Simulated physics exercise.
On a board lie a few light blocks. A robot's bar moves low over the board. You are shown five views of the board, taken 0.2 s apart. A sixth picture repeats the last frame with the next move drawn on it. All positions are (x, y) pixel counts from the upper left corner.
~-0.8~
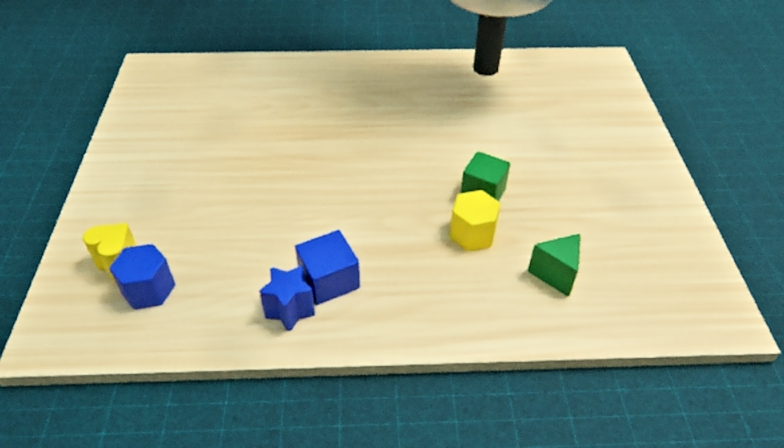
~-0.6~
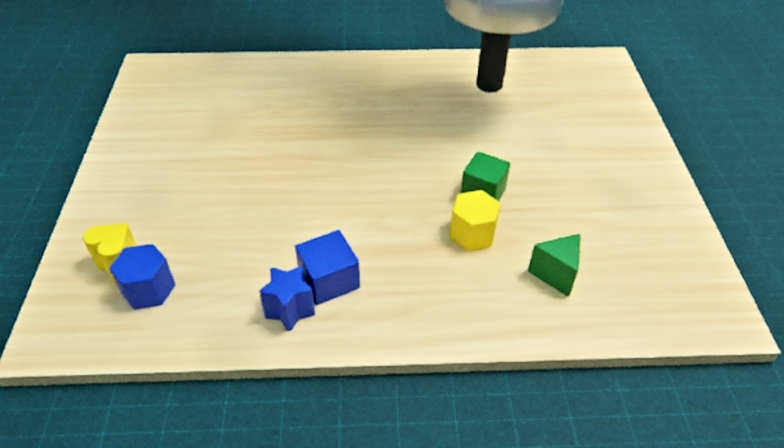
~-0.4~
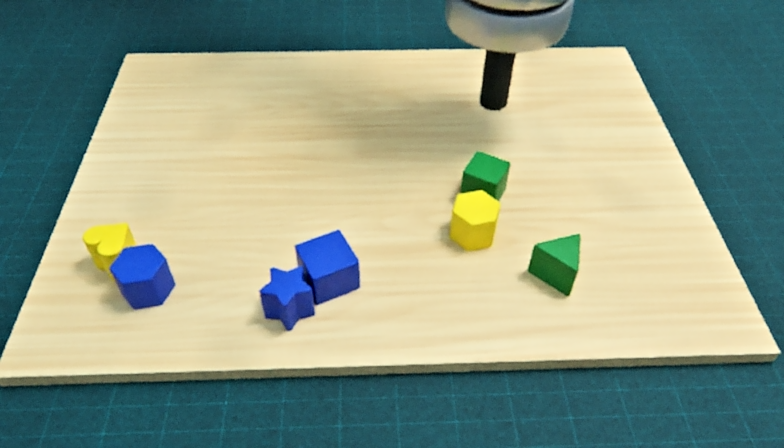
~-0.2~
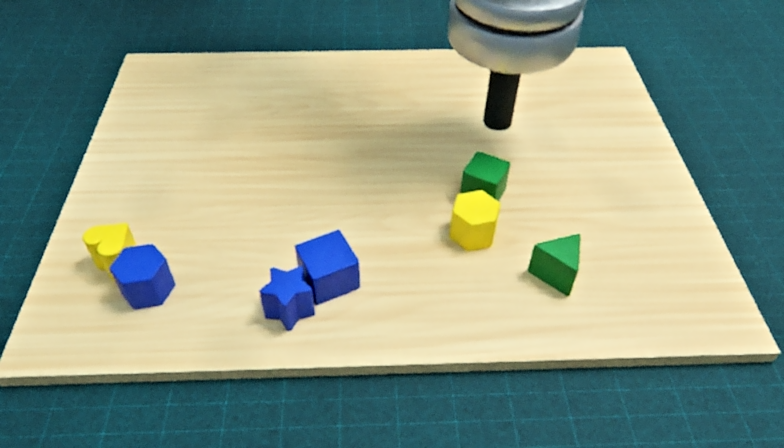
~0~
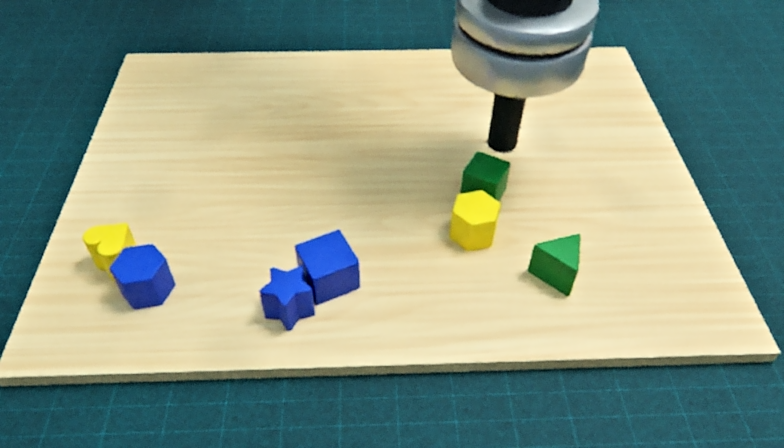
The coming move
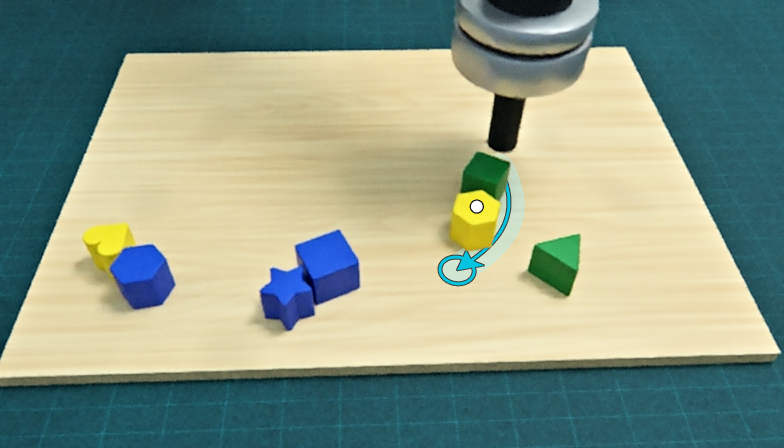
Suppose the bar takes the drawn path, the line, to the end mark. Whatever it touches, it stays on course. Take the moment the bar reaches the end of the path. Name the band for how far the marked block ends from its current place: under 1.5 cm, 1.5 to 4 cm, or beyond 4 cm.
The answer here is over 4 cm.
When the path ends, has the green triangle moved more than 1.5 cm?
No, that is not how it ends up.
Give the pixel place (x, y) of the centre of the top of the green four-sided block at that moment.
At pixel (475, 183).
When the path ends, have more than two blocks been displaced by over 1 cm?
I'd say no.
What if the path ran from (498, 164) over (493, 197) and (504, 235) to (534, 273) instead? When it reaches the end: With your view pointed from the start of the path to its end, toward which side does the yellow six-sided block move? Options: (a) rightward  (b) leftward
It's a.
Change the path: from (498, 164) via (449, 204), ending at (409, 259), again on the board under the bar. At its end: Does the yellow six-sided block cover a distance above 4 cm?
I expect so.
Path on the board, from (498, 164) by way of (509, 201) and (496, 239) to (457, 270); the dot is on the yellow six-sided block.
What follows on the original path. One third of the way, bar at (513, 181); yellow six-sided block at (469, 212), turned 25° anticlockwise; green four-sided block at (481, 180), turned 55° clockwise.
Two thirds of the way, bar at (499, 219); yellow six-sided block at (462, 215), turned 20° anticlockwise; green four-sided block at (475, 183), turned 80° clockwise.
At the end, bar at (460, 250); yellow six-sided block at (431, 222), turned 30° clockwise; green four-sided block at (475, 183), turned 80° clockwise; green triangle in place.
